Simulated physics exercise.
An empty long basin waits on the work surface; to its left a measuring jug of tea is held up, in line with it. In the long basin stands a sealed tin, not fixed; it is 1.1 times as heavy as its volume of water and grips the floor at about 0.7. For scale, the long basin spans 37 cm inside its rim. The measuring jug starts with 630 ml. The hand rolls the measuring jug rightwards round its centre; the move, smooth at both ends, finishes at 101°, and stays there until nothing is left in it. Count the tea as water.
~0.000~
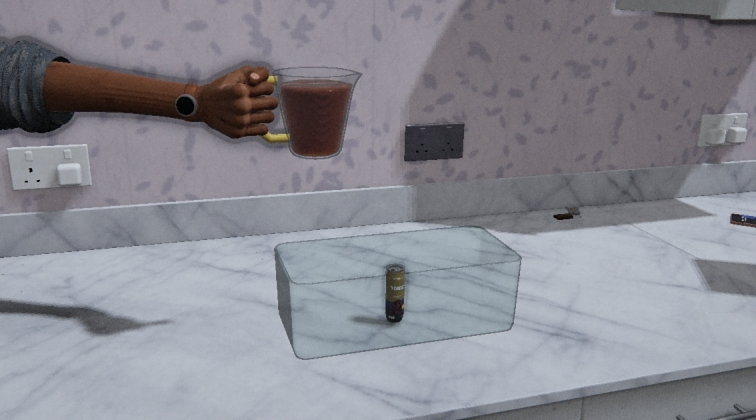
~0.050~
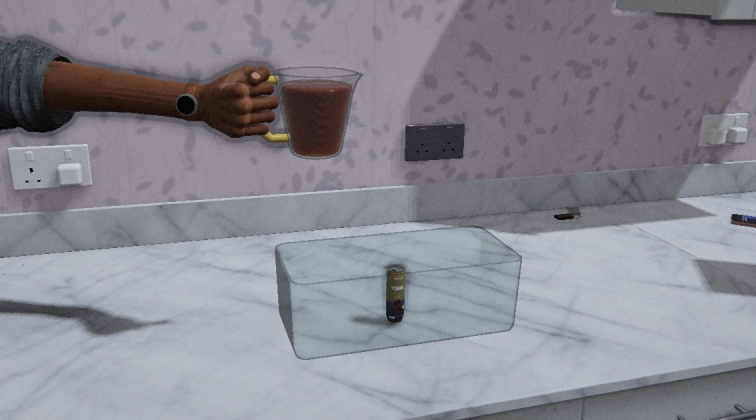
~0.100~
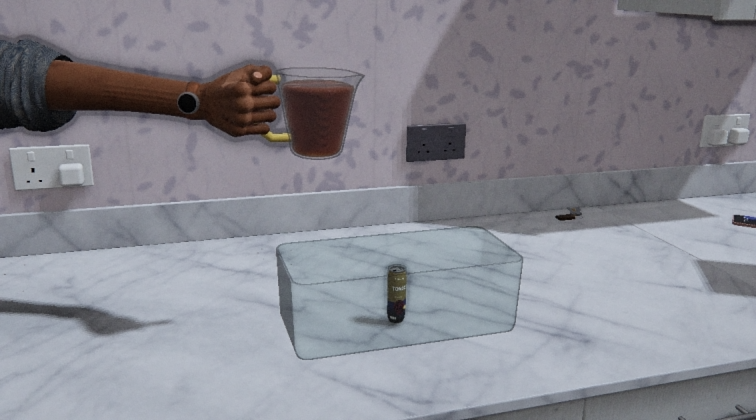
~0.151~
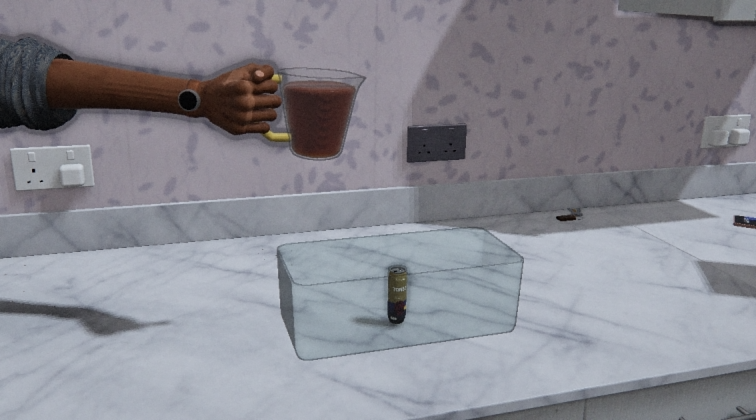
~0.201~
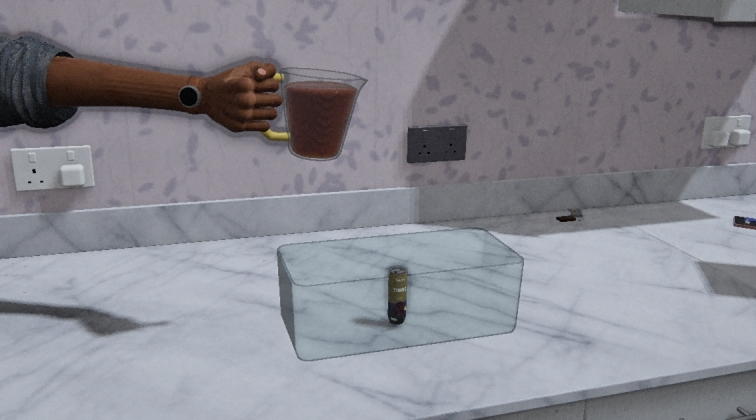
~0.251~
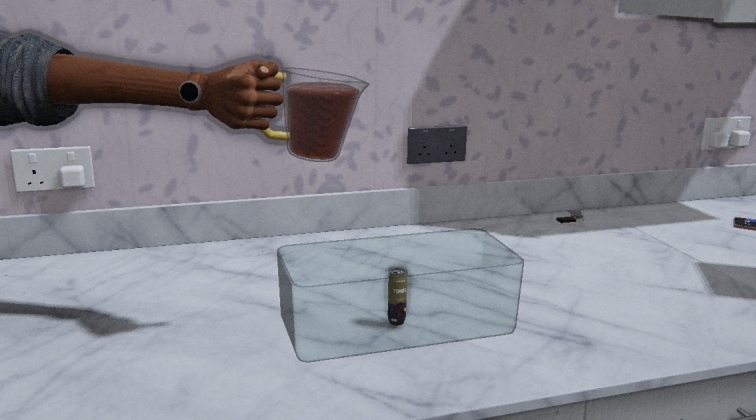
A hand holding a measuring jug of brown liquid tilting it slightly rightwards, above and left of a clear basin on marble.
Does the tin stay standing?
It stays up.
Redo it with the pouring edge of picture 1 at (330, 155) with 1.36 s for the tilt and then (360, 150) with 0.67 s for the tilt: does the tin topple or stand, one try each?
First it remains upright; then it falls.
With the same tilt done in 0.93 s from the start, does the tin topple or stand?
The tin keeps standing.
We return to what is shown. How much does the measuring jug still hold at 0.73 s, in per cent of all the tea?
Some 78 per cent.
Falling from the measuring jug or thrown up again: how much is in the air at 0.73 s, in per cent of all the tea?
Near 18 in a hundred.
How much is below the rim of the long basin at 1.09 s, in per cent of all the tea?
About 48 per cent.
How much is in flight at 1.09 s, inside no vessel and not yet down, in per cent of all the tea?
About 28 per cent.
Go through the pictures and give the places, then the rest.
The first frame shows tilt 0°; pouring edge (361, 72); surface from (278, 85) to (351, 83); the long basin's rim runs from (282, 265) to (501, 242); the tin's top is at (396, 271).
The second frame shows tilt 0°; pouring edge (362, 73); surface from (278, 85) to (351, 84).
The third frame shows tilt 1°; pouring edge (364, 74); surface from (280, 85) to (353, 84).
The fourth frame shows tilt 3°; pouring edge (366, 76); surface from (281, 86) to (355, 86).
The fifth frame shows tilt 5°; pouring edge (367, 79); surface from (283, 87) to (356, 87).
The sixth frame shows tilt 8°; pouring edge (369, 82); surface from (285, 88) to (359, 88).
Then, 0.73 s in, the tilt is 57° and 79 per cent is still to pour; the tin stands where it began.
Then, 1.09 s in, the tilt is 91° and 24 per cent is still to pour; the tin stands where it began.
Then, 1.46 s in, the tilt is 101° and 1 per cent is still to pour; the tin stands where it began.
Then, 1.86 s in, the tilt is 101° and 0 per cent is still to pour; the tin stands where it began.
Finally, the tin stands where it began.
